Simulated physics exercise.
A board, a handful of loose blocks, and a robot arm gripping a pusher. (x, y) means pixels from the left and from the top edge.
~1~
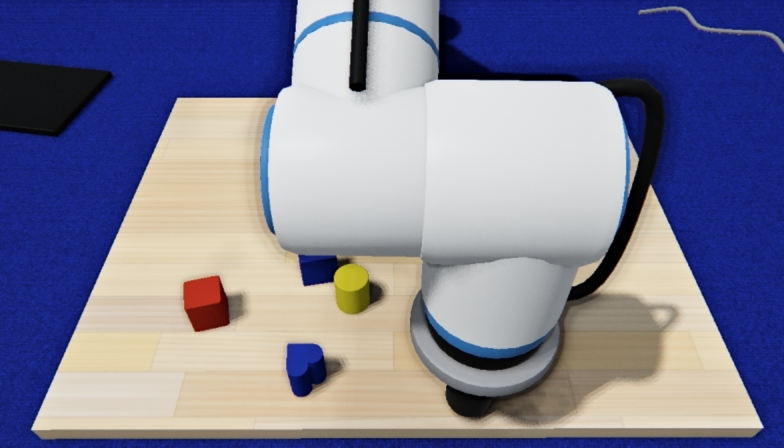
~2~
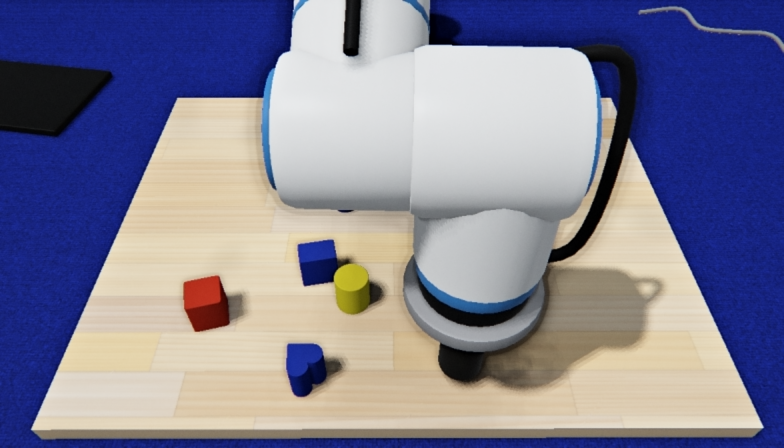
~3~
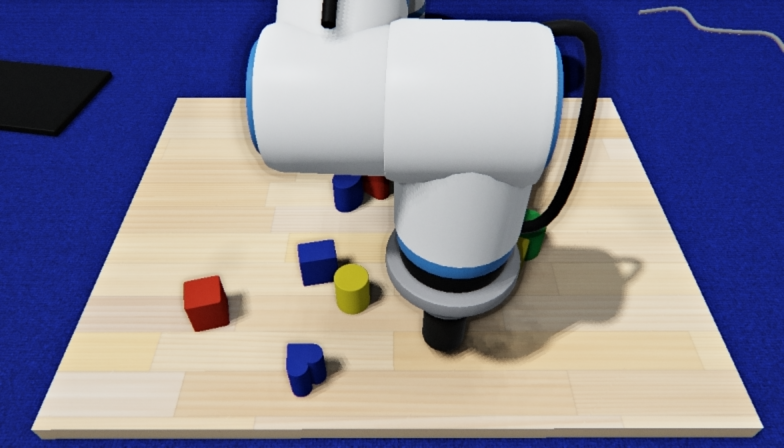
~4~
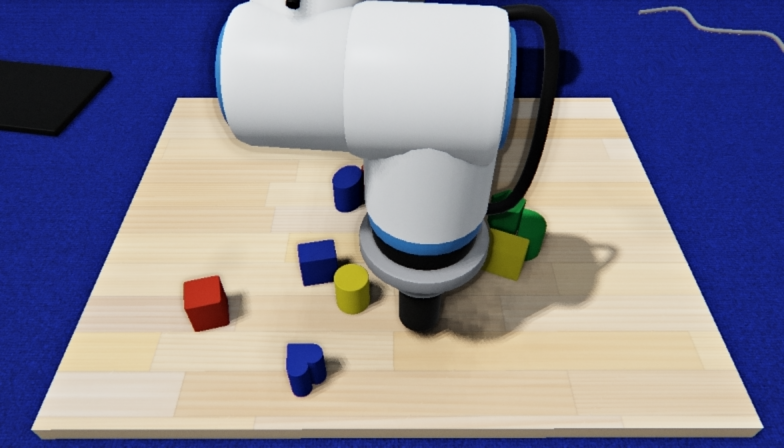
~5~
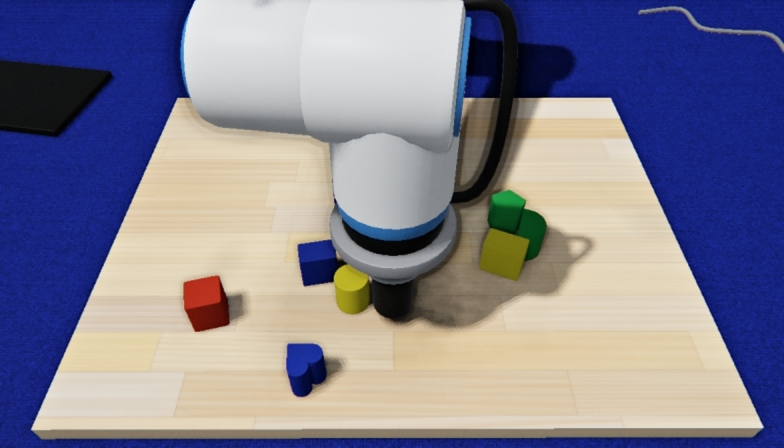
On a pale wooden board over a blue surface, a white robot arm holding a black pusher hides some of the scattered coloured blocks. The arm draws back and to the left, uncovering blue, green and yellow blocks, and its pusher comes up close beside the yellow cylinder while the blocks stay still.
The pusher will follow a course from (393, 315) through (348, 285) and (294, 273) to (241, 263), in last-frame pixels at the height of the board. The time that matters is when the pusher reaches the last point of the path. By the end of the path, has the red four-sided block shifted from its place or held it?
It keeps its spot.
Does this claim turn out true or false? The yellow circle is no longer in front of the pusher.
True - the claim holds.
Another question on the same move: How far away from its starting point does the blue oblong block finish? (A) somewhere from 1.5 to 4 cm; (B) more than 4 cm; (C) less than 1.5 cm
Correct choice: B.
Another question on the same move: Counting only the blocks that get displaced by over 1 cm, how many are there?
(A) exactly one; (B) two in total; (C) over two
B.
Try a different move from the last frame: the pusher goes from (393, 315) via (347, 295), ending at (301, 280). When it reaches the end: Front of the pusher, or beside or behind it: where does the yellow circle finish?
The pusher still has it in front.
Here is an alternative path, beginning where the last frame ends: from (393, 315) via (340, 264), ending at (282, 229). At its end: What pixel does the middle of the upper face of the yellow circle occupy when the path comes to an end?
Around pixel (323, 270).
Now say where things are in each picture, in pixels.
Pusher tip (468, 398); block tops, red four-sided block (202, 291); blue oblong block partly hidden; yellow circle (351, 277), in the first frame.
Pusher (459, 363); blocks unchanged, in the second frame.
Pusher (443, 335); blocks unchanged, in the third frame.
Pusher (419, 316); blocks unchanged, in the fourth frame.
Pusher (393, 304); red four-sided block (202, 291); blue oblong block (317, 250); yellow circle (351, 277), in the fifth frame.
What follows on the original path. One third of the way, pusher (347, 273); blue oblong block (310, 246); yellow circle (310, 271).
Two thirds of the way, pusher (291, 262); blue oblong block (260, 230), turned 20° clockwise; yellow circle (274, 276).
At the end, pusher (238, 252); red four-sided block in place; blue oblong block (233, 212), turned 95° clockwise; yellow circle (274, 276).
